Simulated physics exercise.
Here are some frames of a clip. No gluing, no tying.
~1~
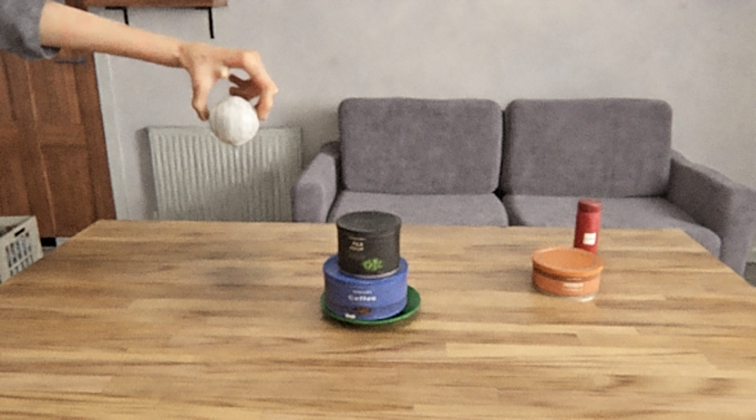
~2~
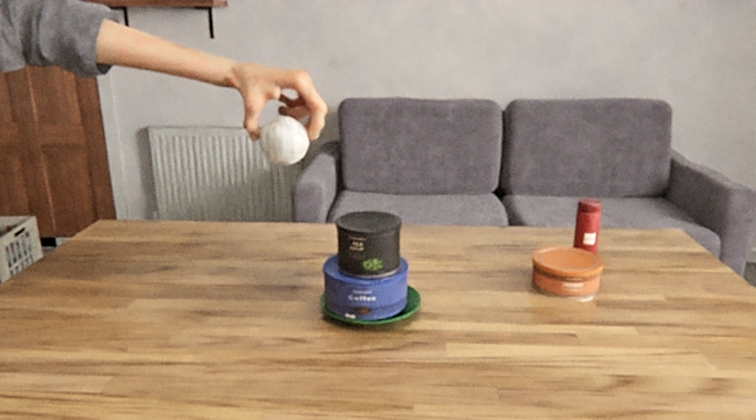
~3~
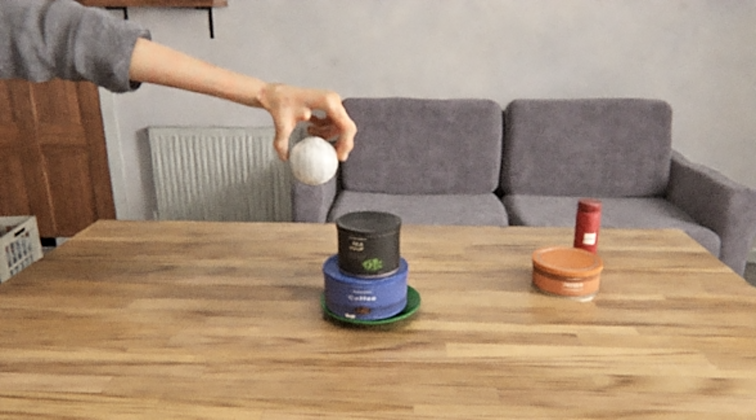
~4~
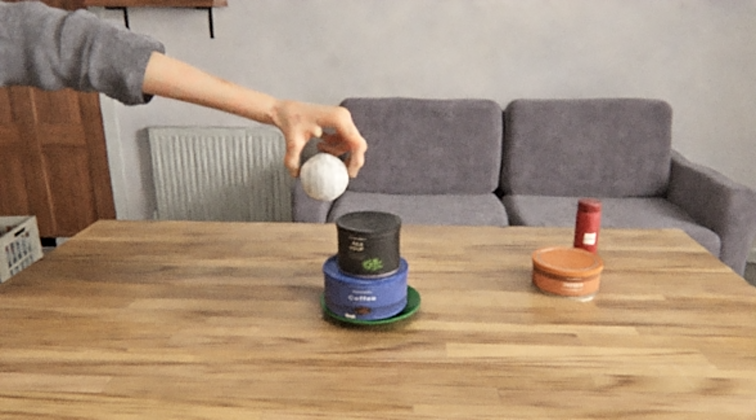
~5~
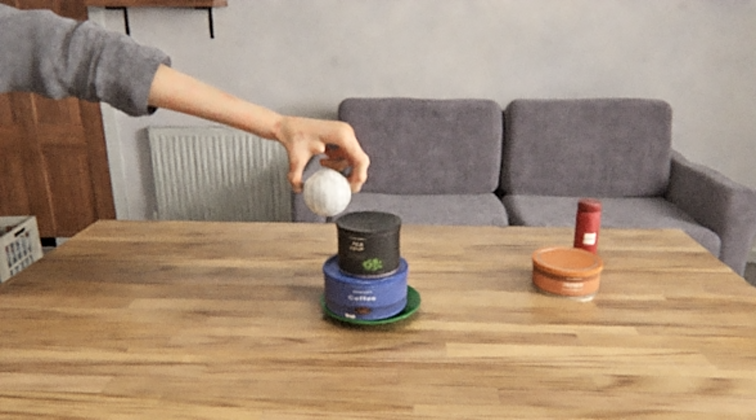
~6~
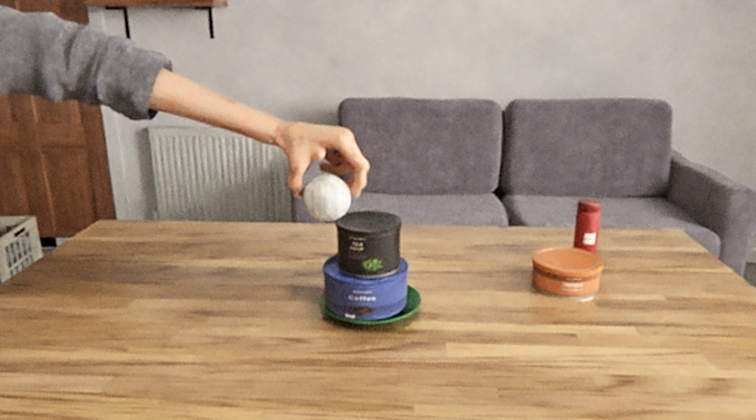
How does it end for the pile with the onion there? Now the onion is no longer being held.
It gives out.
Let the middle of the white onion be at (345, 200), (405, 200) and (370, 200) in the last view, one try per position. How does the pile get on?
In order, the pile stands firm, then tumbles down, and lastly stands firm.
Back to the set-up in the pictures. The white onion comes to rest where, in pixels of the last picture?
At about (254, 294).
Then, 0.30 s later than the last frame, white onion now fallen.
Then, 0.40 s later than the last frame, things are still on the move.
Then, 0.50 s later than the last frame, as before.
Then, 1.20 s later than the last frame, nothing new.
When it is over, fallen, white onion; the other 5 as before. End places, in pixels of the last picture, white onion near (254, 294). The pile comes apart.
